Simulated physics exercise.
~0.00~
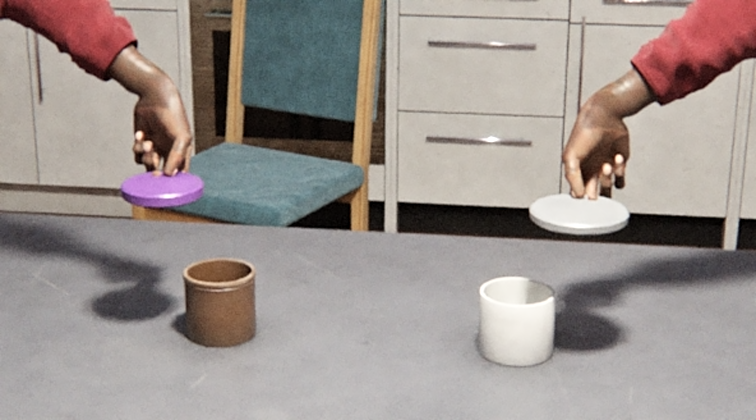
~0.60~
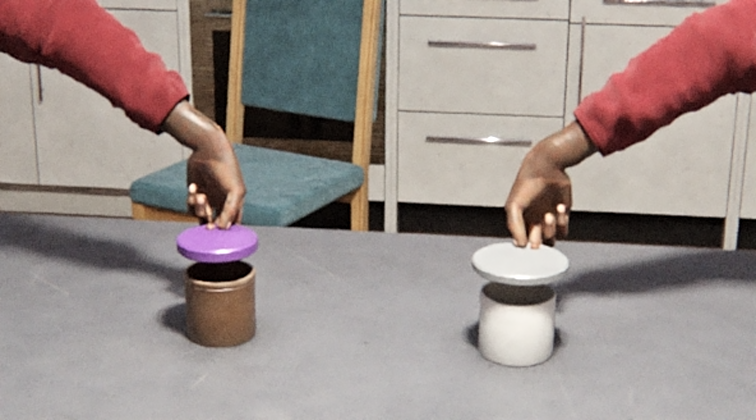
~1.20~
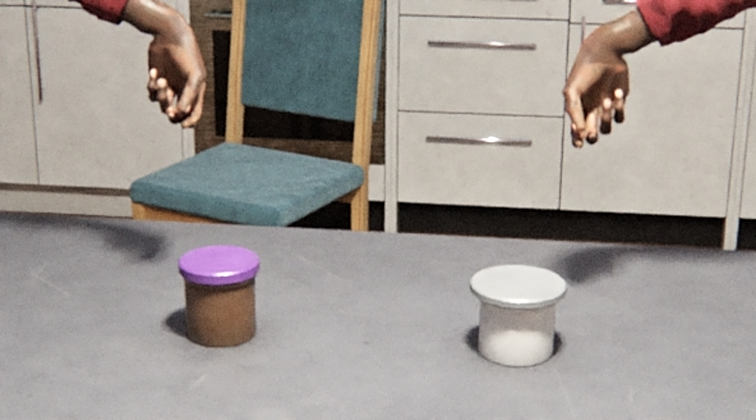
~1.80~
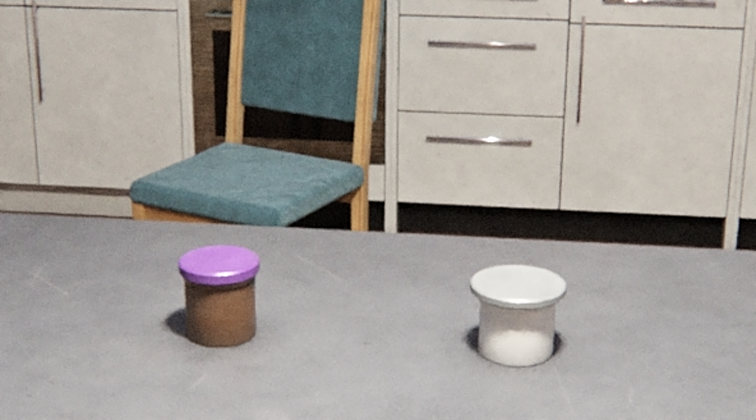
Two hands lowering a purple coaster onto a brown jar and a grey lid onto a white cup, then withdrawing.
